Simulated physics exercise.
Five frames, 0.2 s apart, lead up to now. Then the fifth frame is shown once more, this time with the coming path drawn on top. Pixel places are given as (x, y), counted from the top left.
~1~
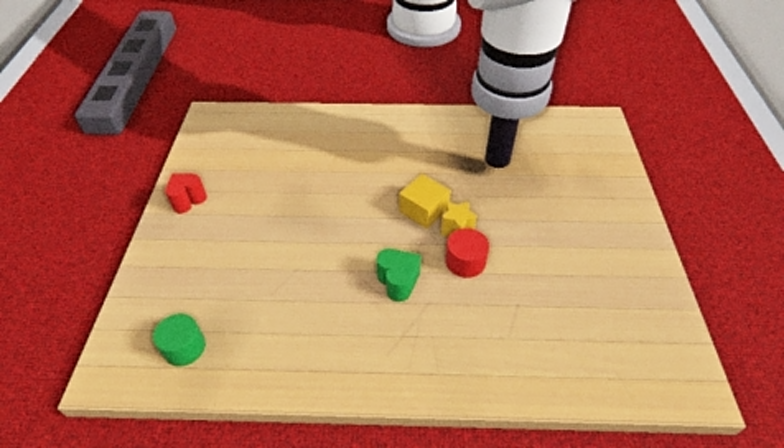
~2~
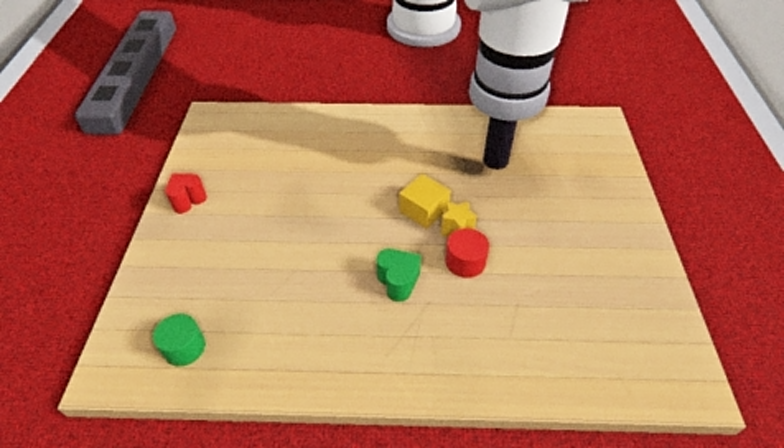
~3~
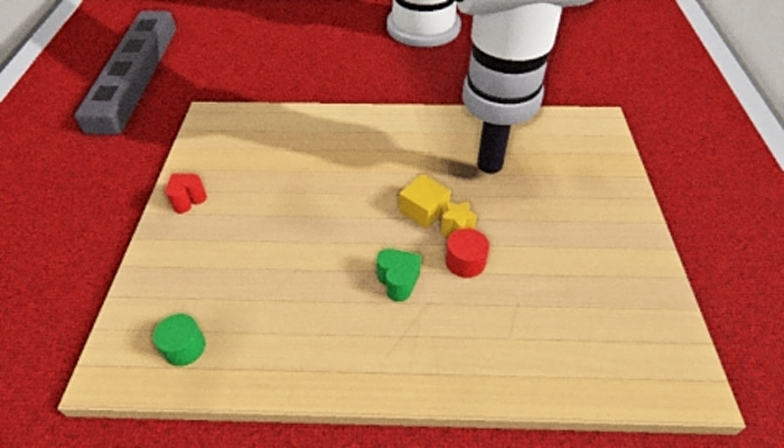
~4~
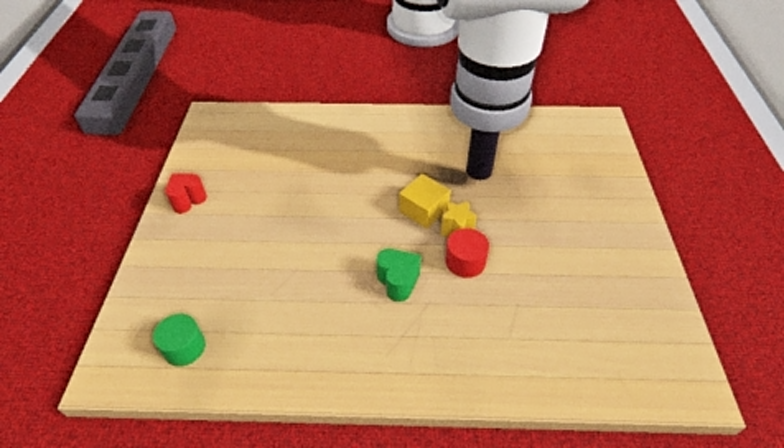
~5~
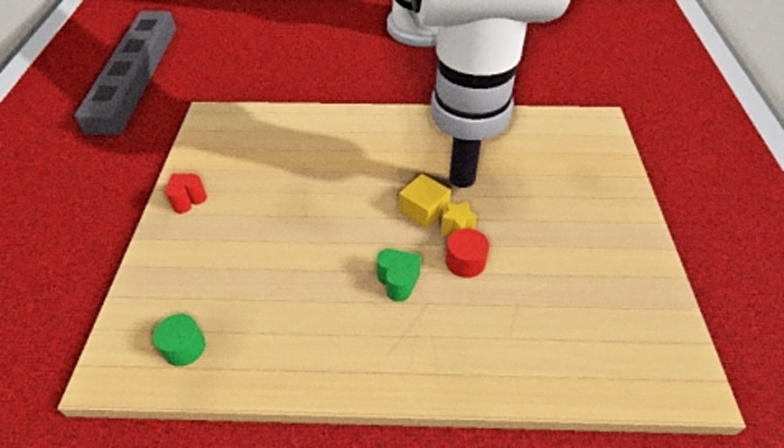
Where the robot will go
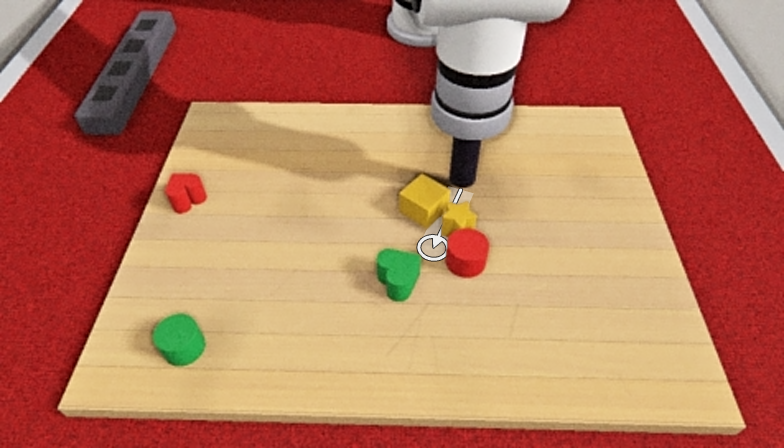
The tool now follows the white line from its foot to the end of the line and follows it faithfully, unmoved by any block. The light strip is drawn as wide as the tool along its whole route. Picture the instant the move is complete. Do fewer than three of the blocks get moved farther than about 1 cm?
It seems not.
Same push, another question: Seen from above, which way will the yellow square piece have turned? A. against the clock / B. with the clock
I choose B.
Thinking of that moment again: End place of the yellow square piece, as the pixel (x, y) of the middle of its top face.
(410, 203)
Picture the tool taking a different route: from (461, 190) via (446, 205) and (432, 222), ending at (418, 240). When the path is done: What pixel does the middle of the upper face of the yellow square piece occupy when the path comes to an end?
The top centre is at (390, 208).
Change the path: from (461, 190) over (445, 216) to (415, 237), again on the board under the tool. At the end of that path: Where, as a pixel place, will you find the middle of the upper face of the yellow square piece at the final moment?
It comes to (389, 203).
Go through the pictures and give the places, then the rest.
The first frame shows lower end of the tool (498, 160), tops of blocks, green heart block (398, 264), yellow square piece (425, 191), yellow star block (459, 212), red circle (468, 244).
The second frame shows tool (496, 161), blocks as before.
The third frame shows tool (490, 165), blocks as before.
The fourth frame shows tool (479, 172), blocks as before.
The fifth frame shows tool (462, 179), green heart block (398, 264), yellow square piece (425, 191), yellow star block (459, 212), red circle (468, 244).
The drawn path runs from (461, 190) directly to (433, 248).
On the path given first. Halfway along, tool (449, 208); yellow square piece (416, 199), turned 40° clockwise; yellow star block (458, 219), turned 15° anticlockwise; red circle (470, 249).
At the end, tool (434, 237); green heart block not moved; yellow square piece (410, 203), turned 65° clockwise; yellow star block (461, 239), turned 65° anticlockwise; red circle (479, 265).
